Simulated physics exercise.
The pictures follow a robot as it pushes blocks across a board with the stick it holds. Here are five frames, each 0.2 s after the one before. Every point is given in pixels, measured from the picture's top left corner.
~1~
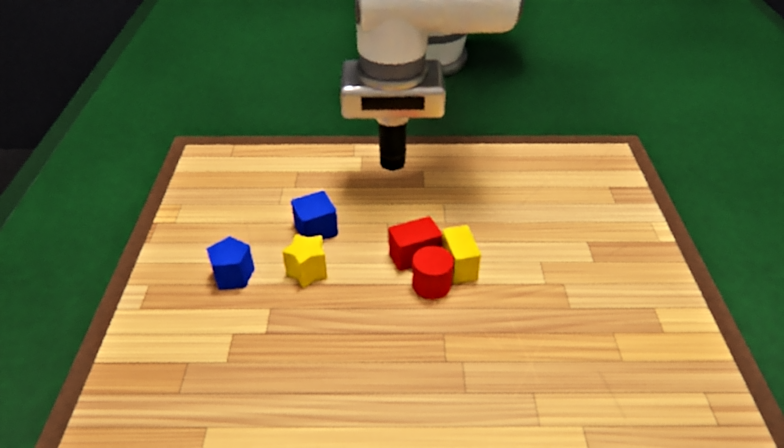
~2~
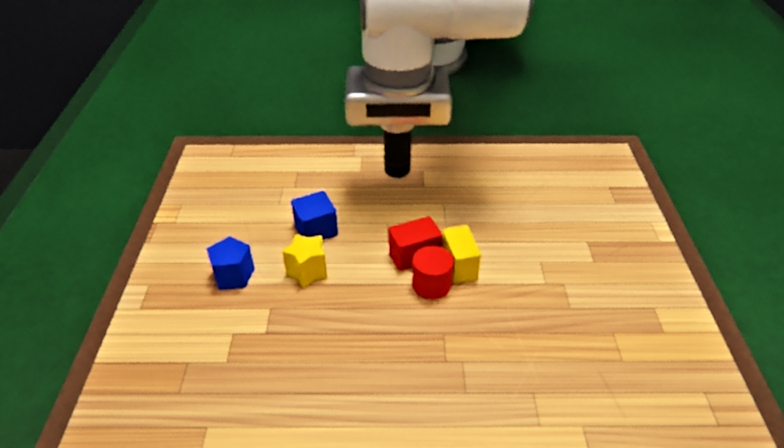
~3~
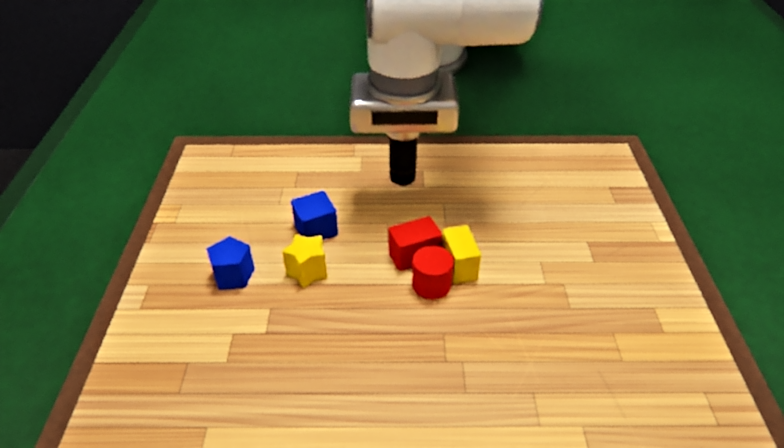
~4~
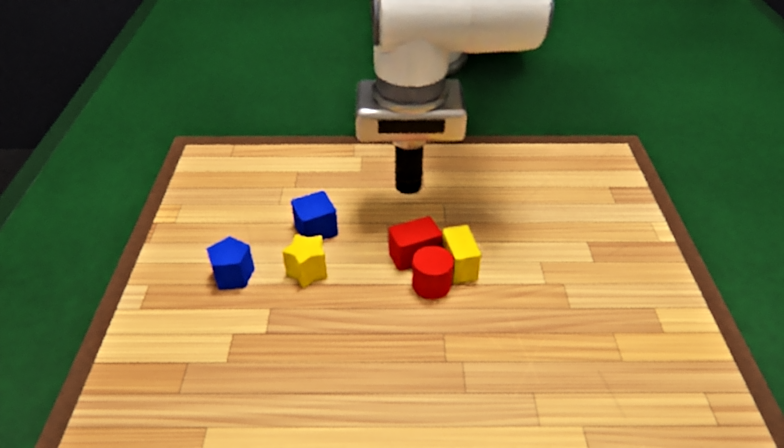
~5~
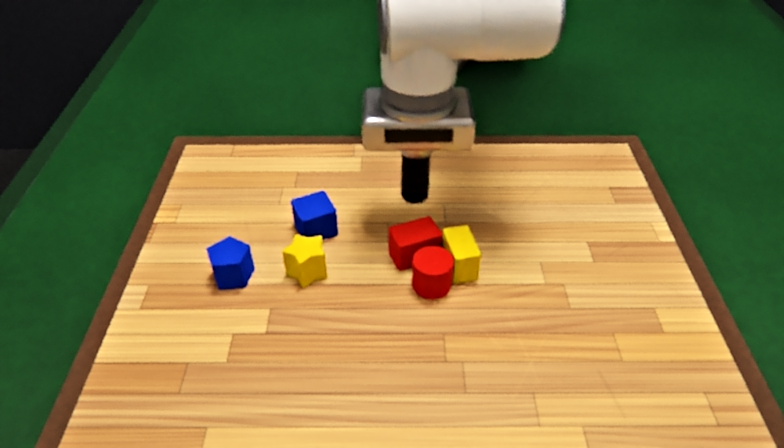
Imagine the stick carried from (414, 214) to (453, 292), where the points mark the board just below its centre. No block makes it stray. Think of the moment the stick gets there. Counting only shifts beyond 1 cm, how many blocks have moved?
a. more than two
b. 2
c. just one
Choice a: More than two.
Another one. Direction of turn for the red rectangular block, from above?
From above, it looks like the red rectangular block goes clockwise.
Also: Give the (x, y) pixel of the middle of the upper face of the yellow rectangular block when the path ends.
Top centre: (494, 267).
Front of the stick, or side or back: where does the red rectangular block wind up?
Most likely the red rectangular block slides off.
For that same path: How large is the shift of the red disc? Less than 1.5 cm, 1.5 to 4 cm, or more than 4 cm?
It falls in the over 4 cm band.
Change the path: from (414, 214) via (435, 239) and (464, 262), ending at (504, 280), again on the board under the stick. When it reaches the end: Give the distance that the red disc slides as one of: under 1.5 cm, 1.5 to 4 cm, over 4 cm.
That block covers between 1.5 and 4 cm.
What follows on the original path. One third of the way, stick (427, 220); red rectangular block (418, 235), turned 20° clockwise.
Two thirds of the way, stick (440, 246); red rectangular block (420, 255), turned 60° clockwise; red disc (424, 291); yellow rectangular block (477, 254), turned 20° anticlockwise.
At the end, stick (454, 274); red rectangular block (416, 262), turned 90° clockwise; red disc (417, 300); yellow rectangular block (494, 267), turned 75° anticlockwise.
